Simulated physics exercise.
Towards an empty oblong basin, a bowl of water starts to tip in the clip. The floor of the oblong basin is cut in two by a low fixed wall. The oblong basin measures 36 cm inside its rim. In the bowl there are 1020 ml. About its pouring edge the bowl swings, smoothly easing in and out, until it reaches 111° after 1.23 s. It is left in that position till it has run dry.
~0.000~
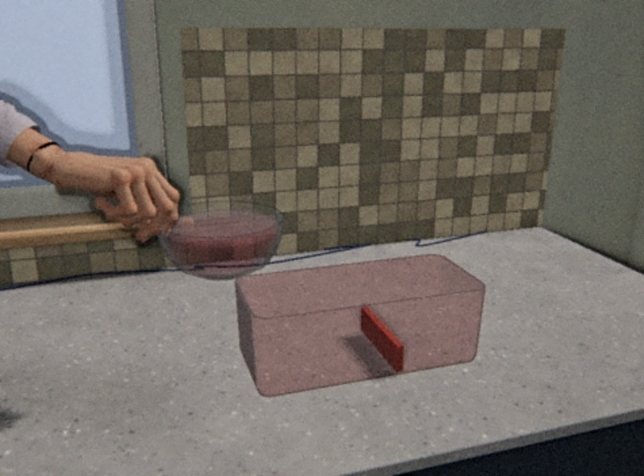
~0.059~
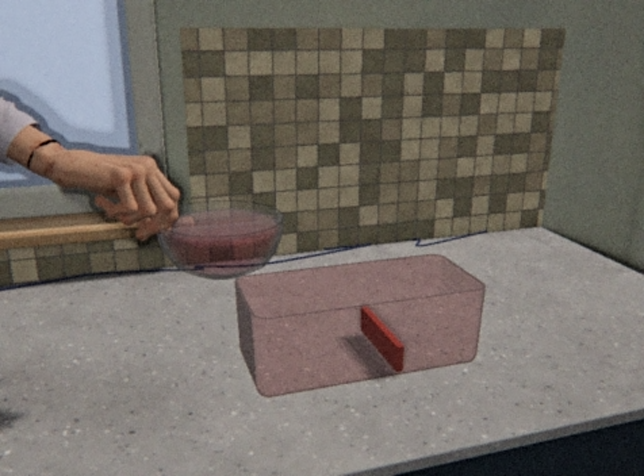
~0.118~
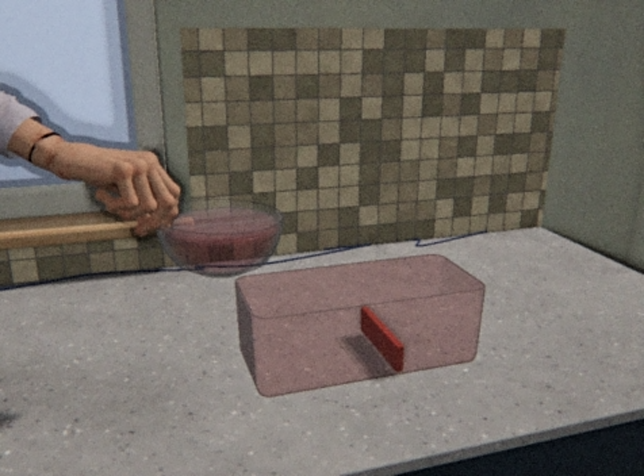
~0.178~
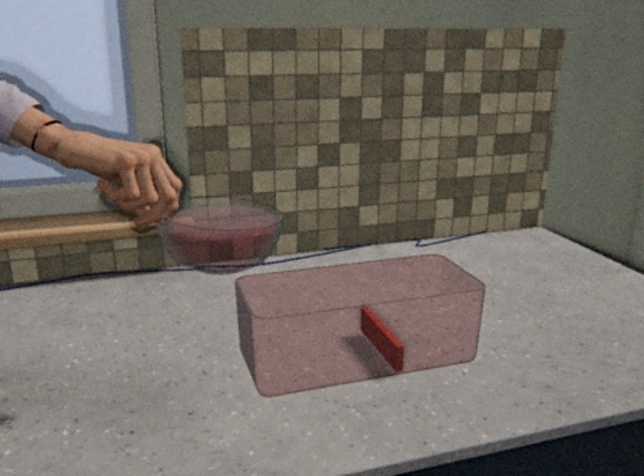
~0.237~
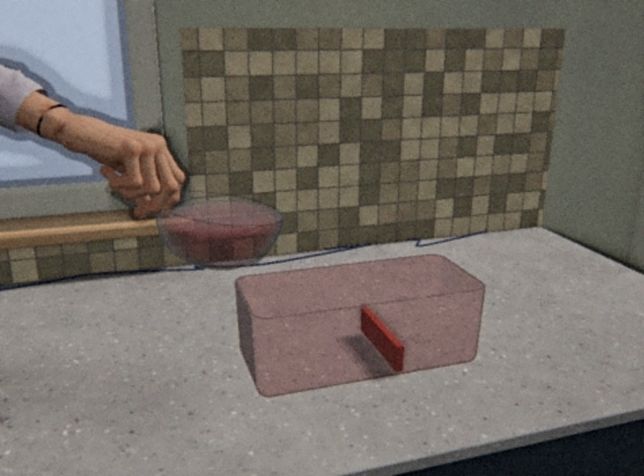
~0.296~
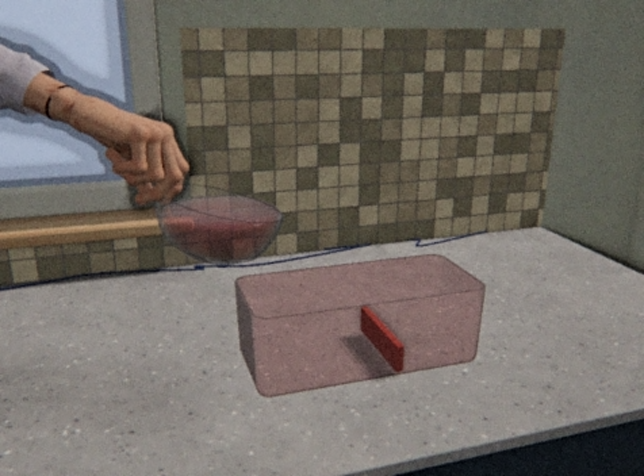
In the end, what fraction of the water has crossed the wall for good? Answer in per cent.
In the end about 11 per cent has crossed for good.
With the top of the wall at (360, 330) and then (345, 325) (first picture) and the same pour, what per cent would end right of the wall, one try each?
The first gives near 50 per cent and the second near 75 per cent.
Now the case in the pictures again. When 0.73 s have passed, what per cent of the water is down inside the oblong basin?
Fraction in basin: Approx. 22%.
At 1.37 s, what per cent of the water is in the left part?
Reading: Approx. 90 per cent.
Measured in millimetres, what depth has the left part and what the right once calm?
Around 28 mm deep on the left, around 6 mm deep on the right.
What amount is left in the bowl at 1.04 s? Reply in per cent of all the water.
1 in a hundred, give or take.
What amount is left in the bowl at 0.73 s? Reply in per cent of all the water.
36 %.
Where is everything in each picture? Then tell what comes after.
In the first picture, it leans 0°; its right rim is at (281, 214); the water meets the walls at (159, 230) and (278, 220); the oblong basin's rim runs from (244, 299) to (463, 271); the wall's top is at (381, 326).
In the second picture, it leans 1°; its right rim is at (281, 214); the water meets the walls at (159, 230) and (278, 219).
In the third picture, it leans 3°; its right rim is at (281, 214); the water meets the walls at (159, 228) and (278, 217).
In the fourth picture, it leans 6°; its right rim is at (281, 214); the water meets the walls at (158, 225) and (278, 215).
In the fifth picture, it leans 10°; its right rim is at (281, 214); the water meets the walls at (159, 220) and (279, 212).
In the sixth picture, it leans 15°; its right rim is at (281, 214); the water meets the walls at (159, 213) and (278, 210); 1 per cent is over the edge.
Then, 0.73 s in, the tilt is 71° and 36 per cent is still to pour, 21 is left of the wall and 0 right of it.
Then, 1.04 s in, the tilt is 105° and 1 per cent is still to pour, 86 is left of the wall and 6 right of it.
Then, 1.37 s in, the tilt is 111° and 0 per cent is still to pour, 90 is left of the wall and 8 right of it.
Then, 1.73 s in, the tilt is 111° and 0 per cent is still to pour, 87 is left of the wall and 11 right of it.
Finally, 87 per cent lies left of the wall, 11 right of it and 2 outside.
